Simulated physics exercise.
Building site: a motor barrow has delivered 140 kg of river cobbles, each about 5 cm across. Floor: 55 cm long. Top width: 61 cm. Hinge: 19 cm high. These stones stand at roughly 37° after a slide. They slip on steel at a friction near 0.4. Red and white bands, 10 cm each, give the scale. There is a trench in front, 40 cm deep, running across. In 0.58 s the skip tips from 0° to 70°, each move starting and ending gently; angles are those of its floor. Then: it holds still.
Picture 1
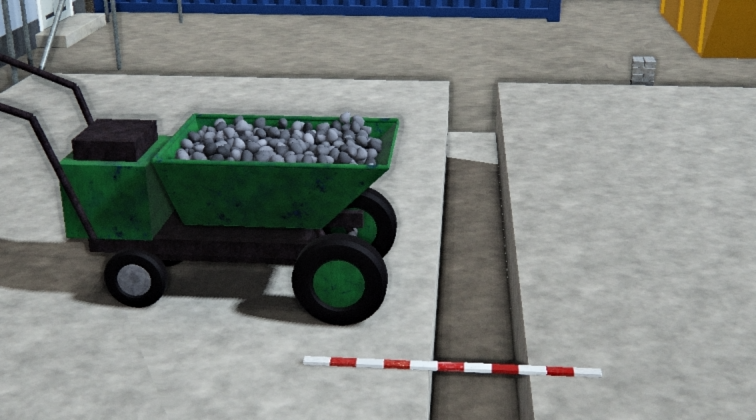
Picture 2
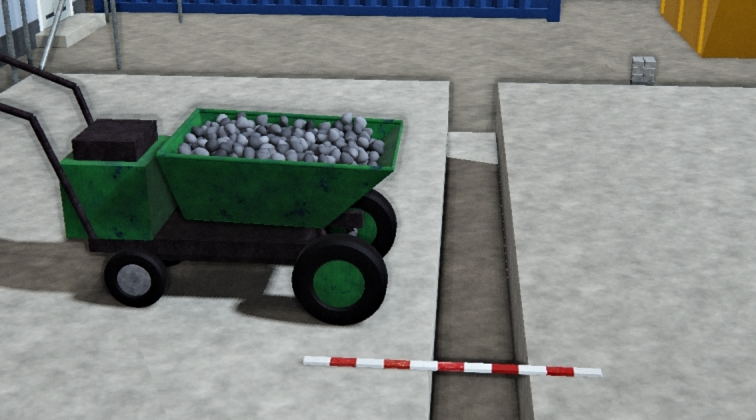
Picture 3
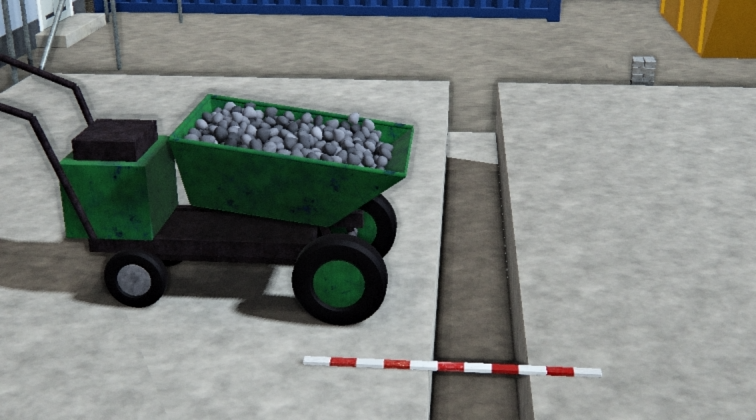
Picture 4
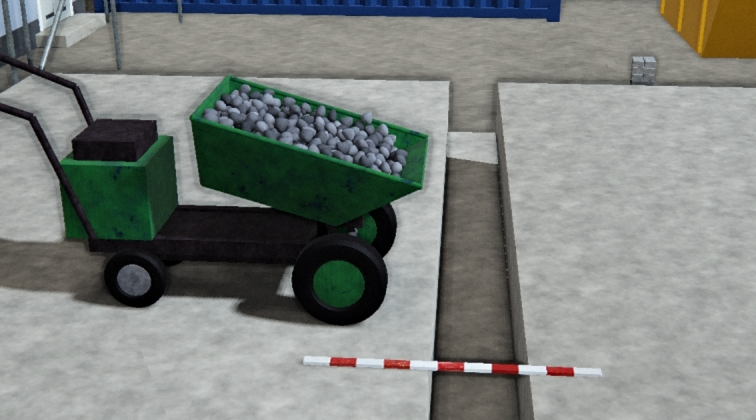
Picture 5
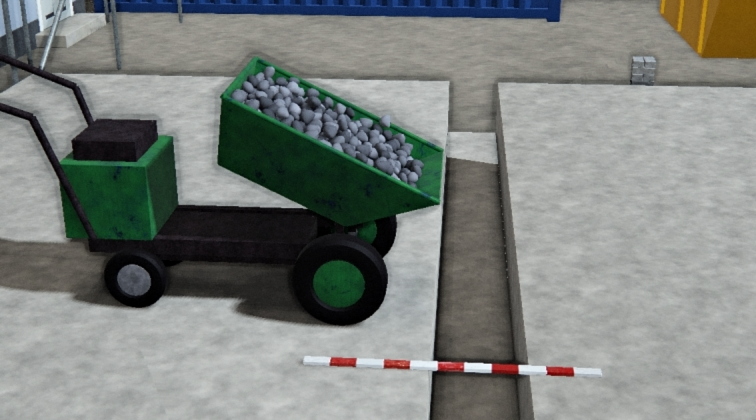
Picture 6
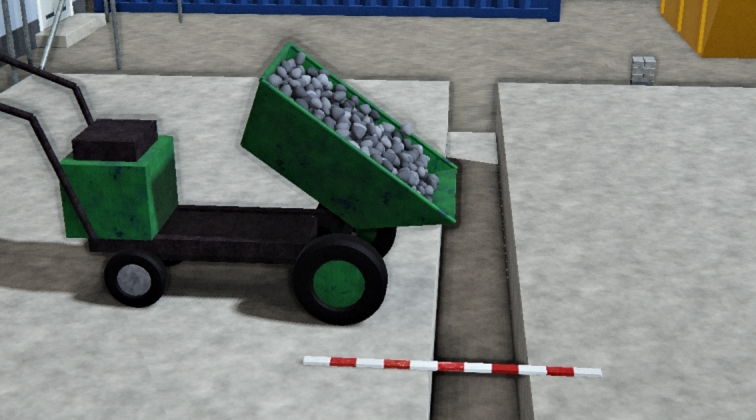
The green skip of a small motor barrow, loaded with grey cobbles, sits level beside a trench, then begins rising slowly at its left end. It tilts more and more steeply to the right, its lip lowering over the trench's near edge while the stones stay heaped inside and the wheels remain still.
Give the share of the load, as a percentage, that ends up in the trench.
42 %.
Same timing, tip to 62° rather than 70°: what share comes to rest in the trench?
Then about 45 per cent.
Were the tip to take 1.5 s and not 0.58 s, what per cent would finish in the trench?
It would be near 60 per cent.
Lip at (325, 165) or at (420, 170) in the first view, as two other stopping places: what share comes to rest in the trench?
I'd say some 95 per cent and some 20 per cent.
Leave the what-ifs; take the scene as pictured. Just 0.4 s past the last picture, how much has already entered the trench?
Close to 15 per cent at that time.
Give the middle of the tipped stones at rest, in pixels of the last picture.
The tipped stones centre close to (553, 295).
Then, 0.1 s after the last picture the floor is at 58°, 100 % in the skip; the foremost stones are at (460, 219).
Then, 0.4 s after the last picture the floor is at 70°, 68 % in the skip, 17 % in the trench, 15 % past the trench; the foremost stones are at (557, 291).
Then, 0.7 s after the last picture the floor is at 70°, 9 % in the skip, 32 % in the trench, 59 % past the trench; the foremost stones are past the picture's edge.
Then, 2.7 s after the last picture the floor is at 70°, 0 % in the skip, 42 % in the trench, 58 % past the trench; the foremost stones are past the picture's edge.
